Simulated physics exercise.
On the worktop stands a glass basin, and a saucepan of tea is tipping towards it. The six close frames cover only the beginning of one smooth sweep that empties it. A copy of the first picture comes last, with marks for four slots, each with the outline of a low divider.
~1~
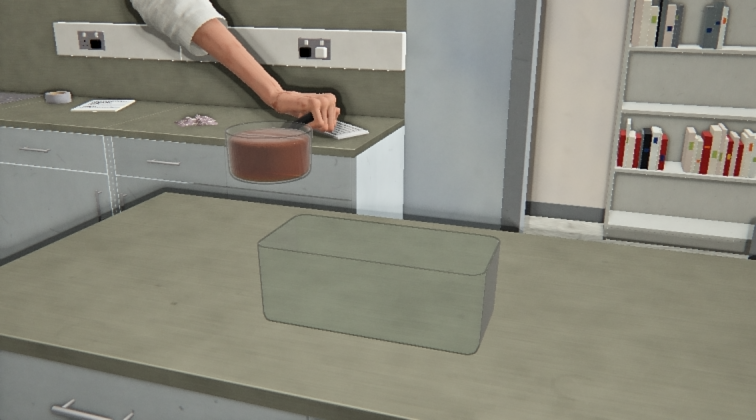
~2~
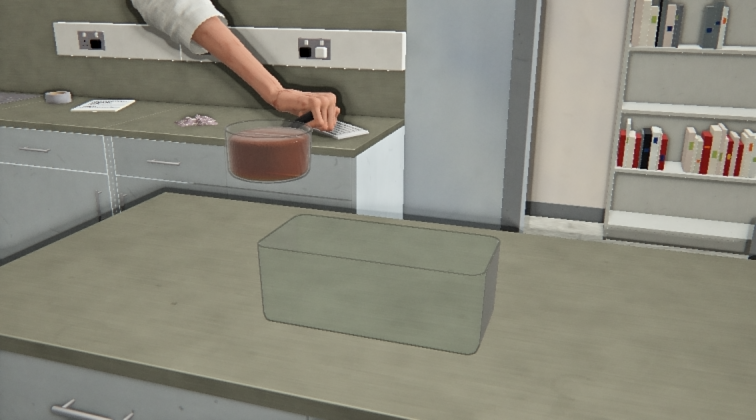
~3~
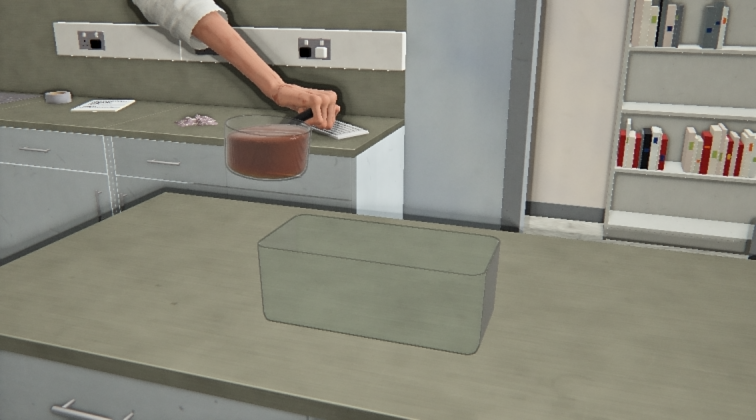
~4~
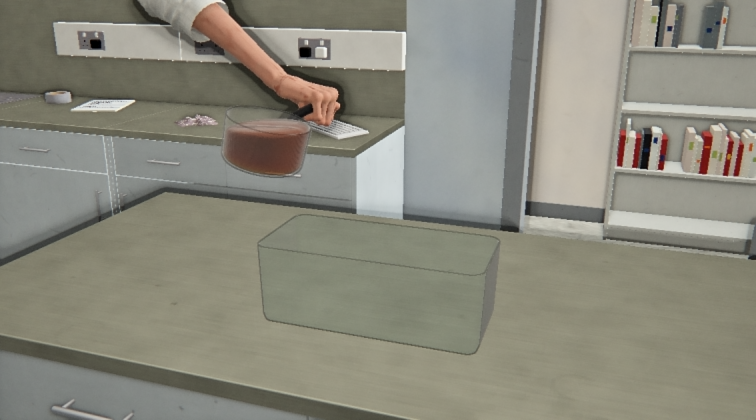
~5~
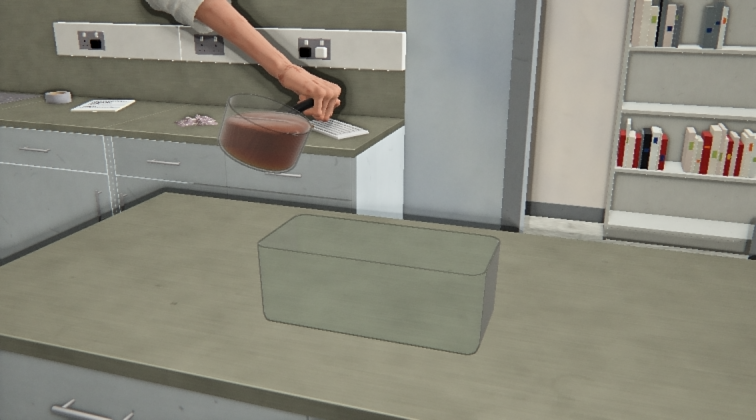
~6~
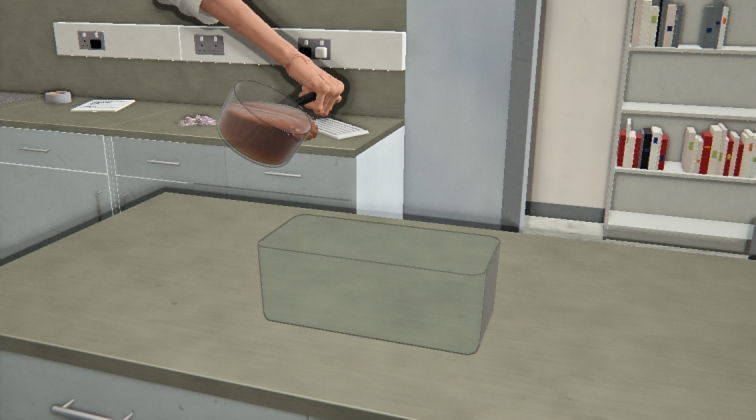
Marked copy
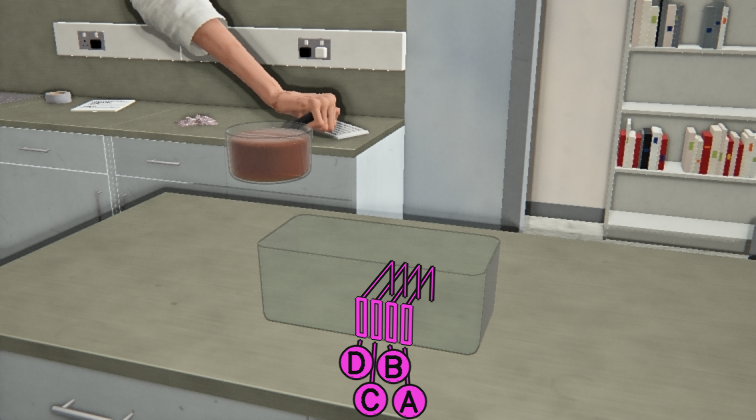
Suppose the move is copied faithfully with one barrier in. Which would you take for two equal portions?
Slot C does it best.
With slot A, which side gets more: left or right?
The left side.
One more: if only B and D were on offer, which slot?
D it is.
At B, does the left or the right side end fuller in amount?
The left side.
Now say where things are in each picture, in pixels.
Upright, lip at (306, 132); basin from (265, 317) to (479, 354); nothing has left yet.
Upright, lip at (306, 132); nothing has left yet.
Tipped about 6°, lip at (306, 132); nothing has left yet.
Tipped about 13°, lip at (306, 132); tea is over the lip, down to (302, 130).
Tipped about 23°, lip at (306, 132); tea is over the lip, down to (306, 132).
Tipped about 34°, lip at (306, 132); tea is over the lip, down to (306, 132).
On the marked copy, A at (404, 348); B at (389, 346); C at (374, 343); D at (360, 340).
With A, about 91 % ends left of the wall and 2 % right of it; 6 % is lost outside.
With B, about 84 % ends left of the wall and 13 % right of it; 4 % is lost outside.
With C, about 52 % ends left of the wall and 43 % right of it; 5 % is lost outside.
With D, about 28 % ends left of the wall and 69 % right of it; 4 % is lost outside.
